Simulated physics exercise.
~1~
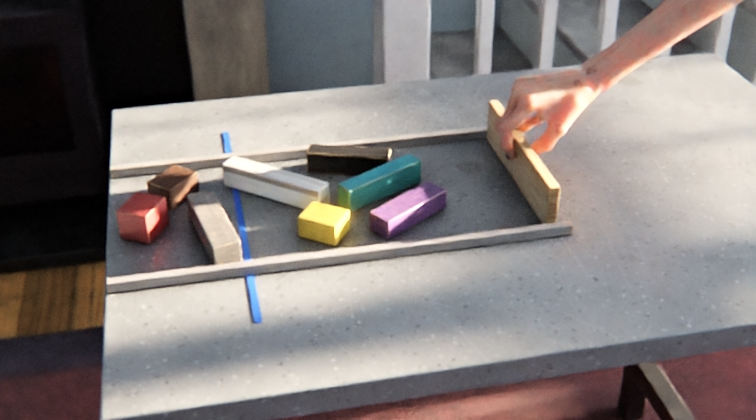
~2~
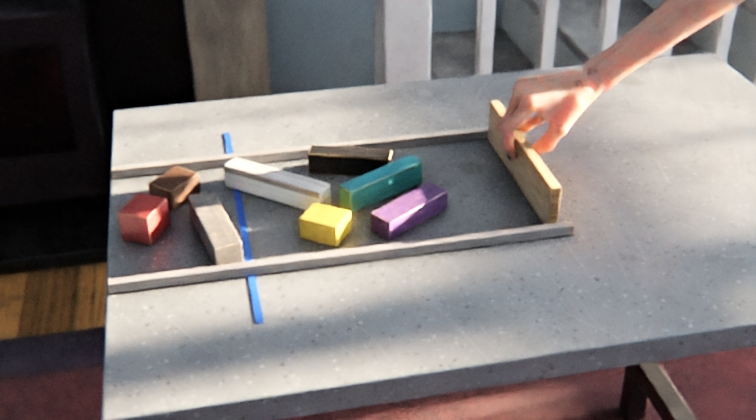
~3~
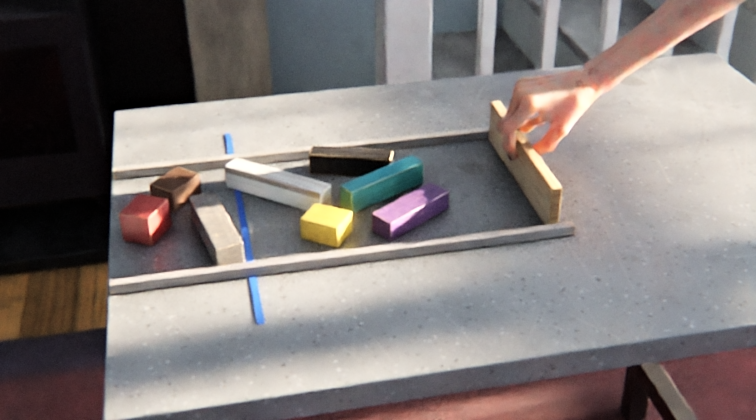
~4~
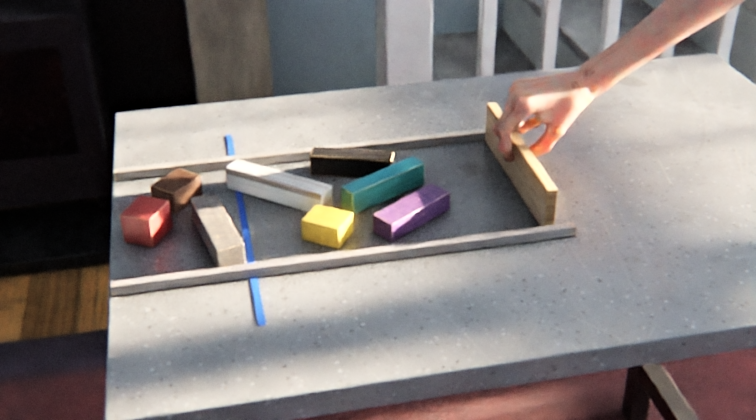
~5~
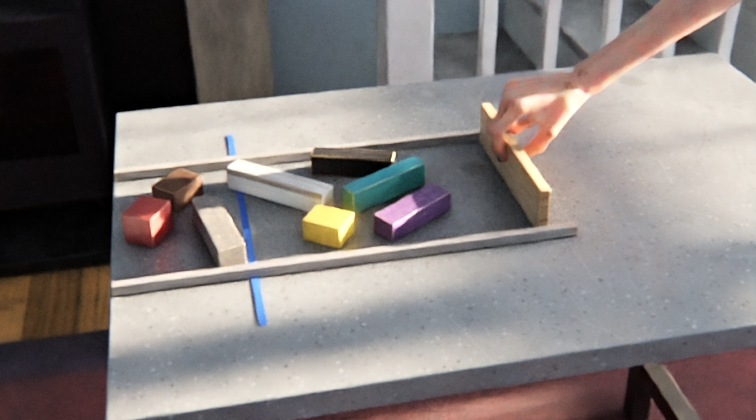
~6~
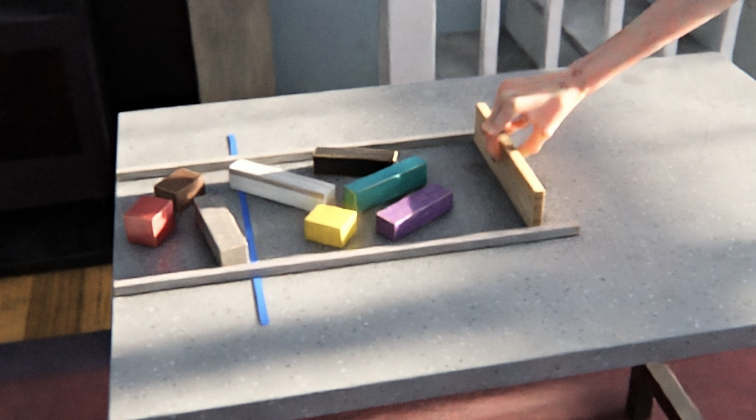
A bare arm reaches in from the upper right over a grey speckled table, seen from above at an angle, its hand gripping a wooden board. Between two rails lie red and brown blocks and a grey bar at left, a blue tape strip, then white, black, turquoise and purple bars and a yellow block. The hand holds nearly still, then slides the board slightly left; the bars and blocks stay put as the view drifts very slightly.
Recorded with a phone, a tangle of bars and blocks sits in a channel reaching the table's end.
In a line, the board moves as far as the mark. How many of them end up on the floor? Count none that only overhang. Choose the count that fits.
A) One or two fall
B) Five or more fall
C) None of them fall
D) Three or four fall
None of them fall (C).
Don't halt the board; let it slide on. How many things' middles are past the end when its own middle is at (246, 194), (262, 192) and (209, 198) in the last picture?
Result per place: 0; 0; 2.
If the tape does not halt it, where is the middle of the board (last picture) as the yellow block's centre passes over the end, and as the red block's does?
The yellow block gives roughly (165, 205), the red block roughly (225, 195).
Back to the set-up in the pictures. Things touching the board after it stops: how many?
Contact count: 3.
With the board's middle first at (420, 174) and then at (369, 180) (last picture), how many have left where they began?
2 and 5.
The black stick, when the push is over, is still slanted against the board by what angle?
I'd say it's about 65° out of line.
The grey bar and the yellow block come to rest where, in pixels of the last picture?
Final spots - grey bar (166, 239), yellow block (203, 252).
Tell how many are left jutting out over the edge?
Things overhanging at the end: 1.
Soon after, none off yet; red block at rest near (150, 221); brown block at rest near (180, 190); grey bar at rest near (220, 230).
After that, none off yet; red block at rest near (150, 221); brown block displaced a little near (166, 195); grey bar displaced a little near (205, 233).
In the end, the number that fall off is zero.
